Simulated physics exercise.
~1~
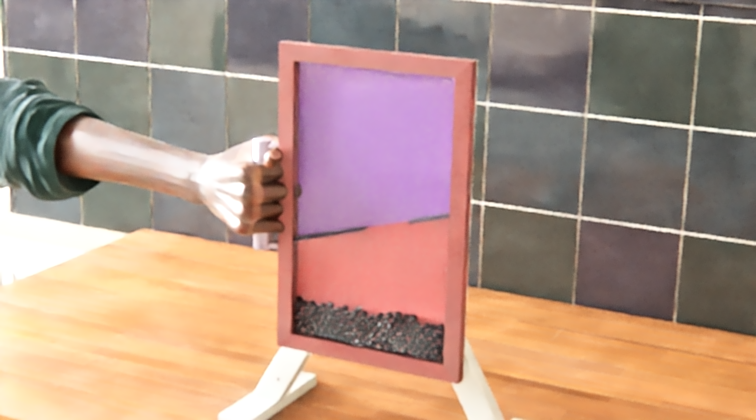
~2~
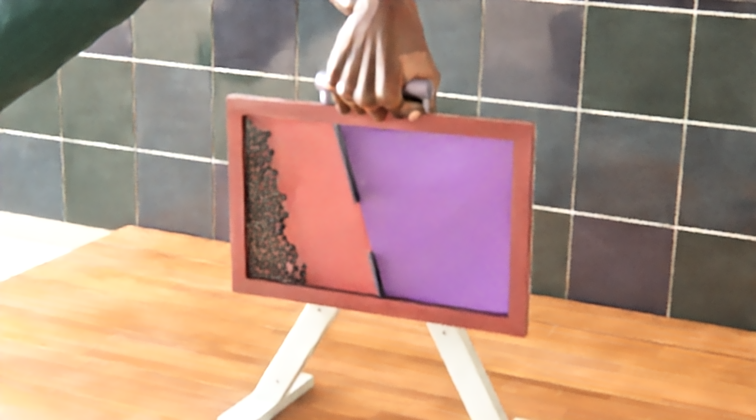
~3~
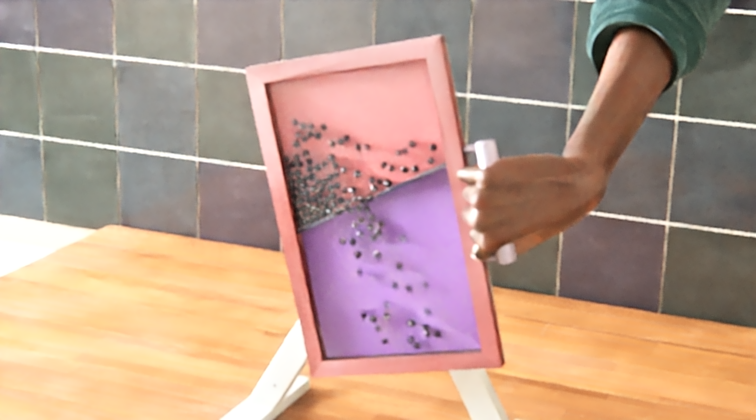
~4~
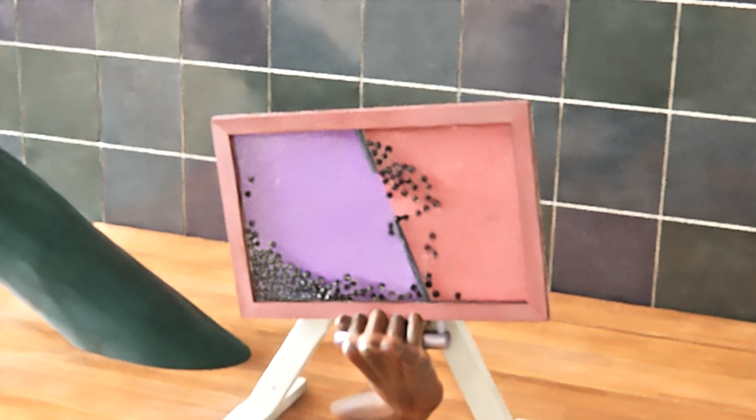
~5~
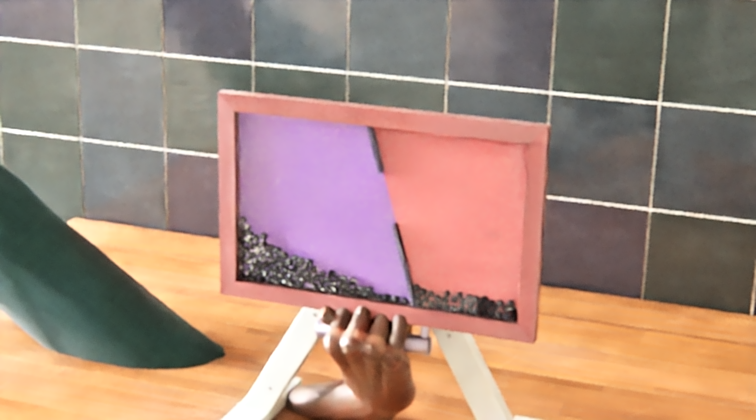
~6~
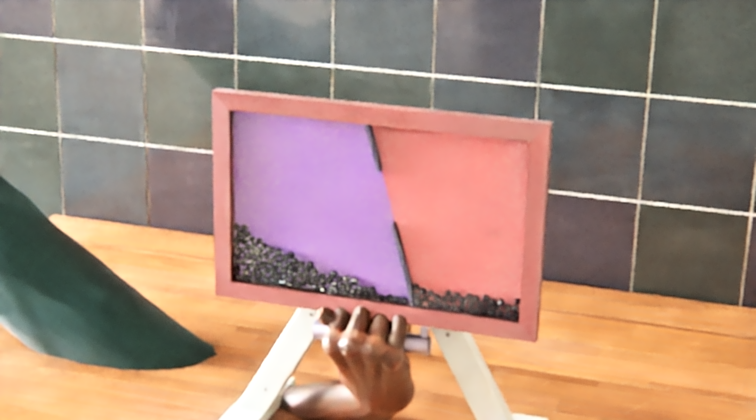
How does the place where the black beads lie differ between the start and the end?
At the start the beads all lie at the bottom of the red chamber. At the end they are split along the lower long side of the case, with most in the purple chamber on the left and fewer in the red chamber on the right.
